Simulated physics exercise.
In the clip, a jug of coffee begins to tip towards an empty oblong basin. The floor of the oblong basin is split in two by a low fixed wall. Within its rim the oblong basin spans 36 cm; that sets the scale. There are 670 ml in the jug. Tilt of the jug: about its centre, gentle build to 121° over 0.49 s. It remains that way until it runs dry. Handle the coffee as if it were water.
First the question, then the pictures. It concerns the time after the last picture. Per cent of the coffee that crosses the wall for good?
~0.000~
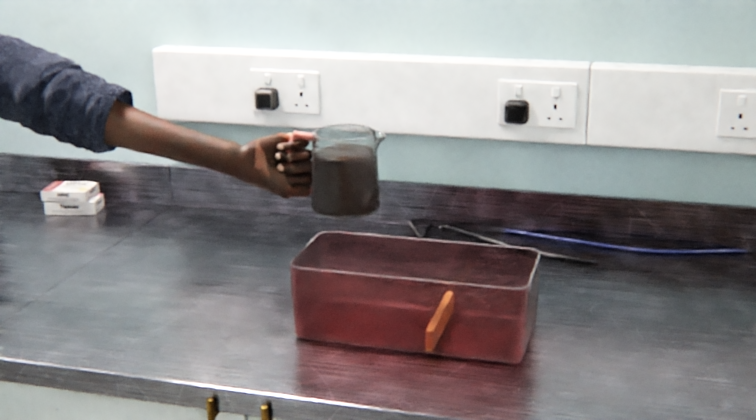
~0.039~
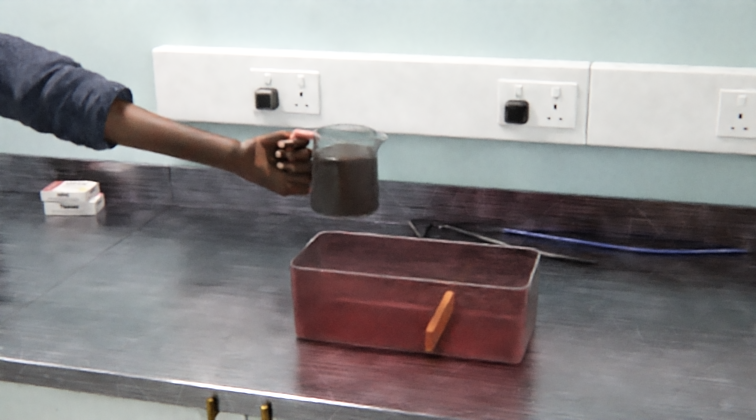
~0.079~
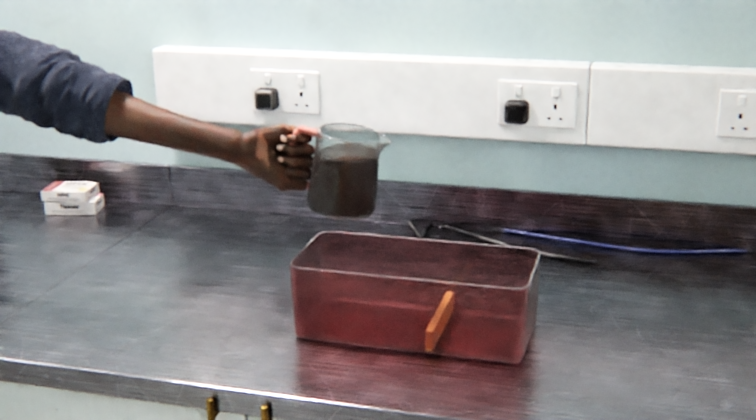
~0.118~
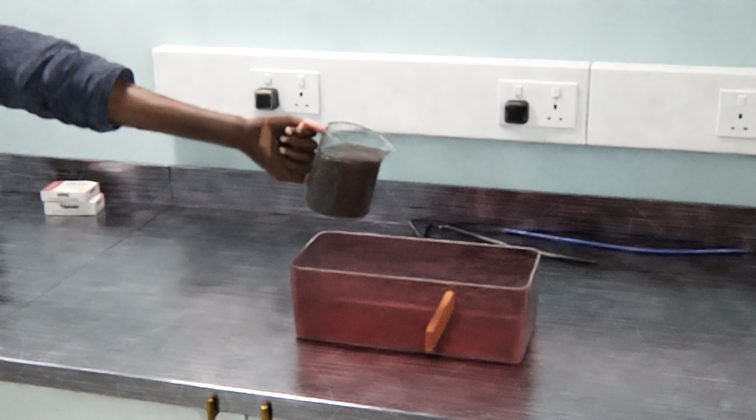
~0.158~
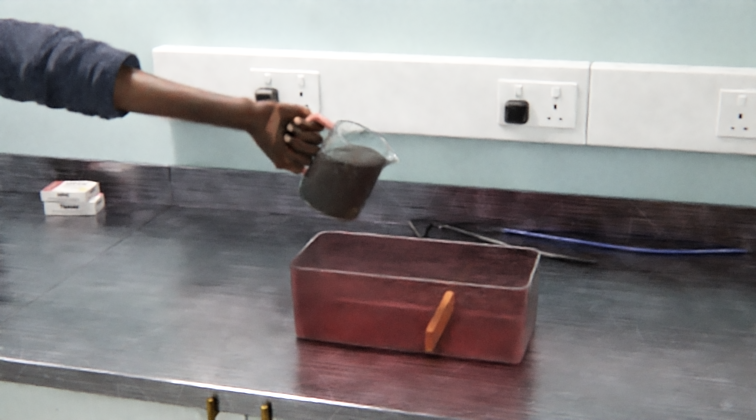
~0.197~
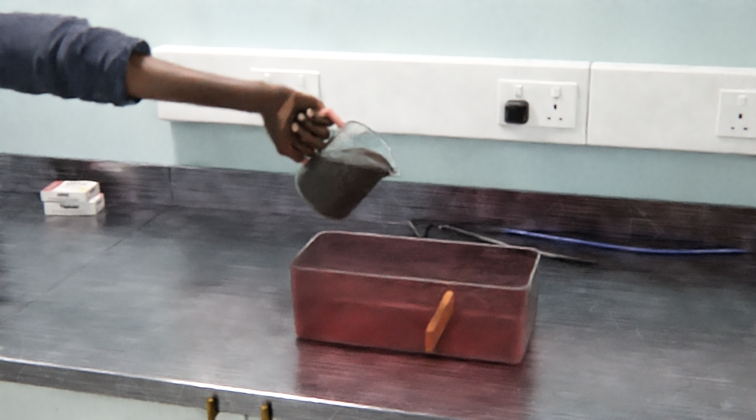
10 per cent.
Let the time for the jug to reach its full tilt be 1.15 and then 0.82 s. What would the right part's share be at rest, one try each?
About 25 %, then about 15 %.
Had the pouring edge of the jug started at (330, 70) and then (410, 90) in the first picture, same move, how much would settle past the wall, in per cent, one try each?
The first try gives 15 percent and the second 75 percent.
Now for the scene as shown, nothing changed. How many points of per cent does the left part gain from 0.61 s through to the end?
I'd put it near 8 percent.
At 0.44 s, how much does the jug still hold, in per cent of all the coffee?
Still held: Roughly 52 % of the total.
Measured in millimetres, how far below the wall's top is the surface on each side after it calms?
The left side gives some 16 mm, the right side some 30 mm.
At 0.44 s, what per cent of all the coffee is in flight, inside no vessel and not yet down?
Estimate: Some 28 % of the total.
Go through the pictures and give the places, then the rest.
Tilt 0°; pouring edge (386, 136); surface from (317, 149) to (375, 153); the oblong basin's rim runs from (305, 249) to (534, 270); the wall's top is at (440, 311), in the first frame.
Tilt 2°; pouring edge (387, 137); surface from (318, 149) to (376, 153), in the second frame.
Tilt 8°; pouring edge (391, 142); surface from (319, 148) to (378, 154), in the third frame.
Tilt 17°; pouring edge (395, 150); surface from (319, 155) to (381, 155), in the fourth frame.
Tilt 29°; pouring edge (399, 162); surface from (314, 161) to (386, 159), in the fifth frame.
Tilt 42°; pouring edge (400, 175); surface from (305, 164) to (392, 165), in the sixth frame.
After 0.44 s the tilt is 117° and 51 per cent is still to pour, 20 is left of the wall and 1 right of it.
After 0.61 s the tilt is 121° and 8 per cent is still to pour, 77 is left of the wall and 3 right of it.
After 0.79 s the tilt is 121° and 0 per cent is still to pour, 85 is left of the wall and 7 right of it.
After 0.99 s the tilt is 121° and 0 per cent is still to pour, 87 is left of the wall and 8 right of it.
In the end 85 per cent lies left of the wall, 10 right of it and 5 outside.
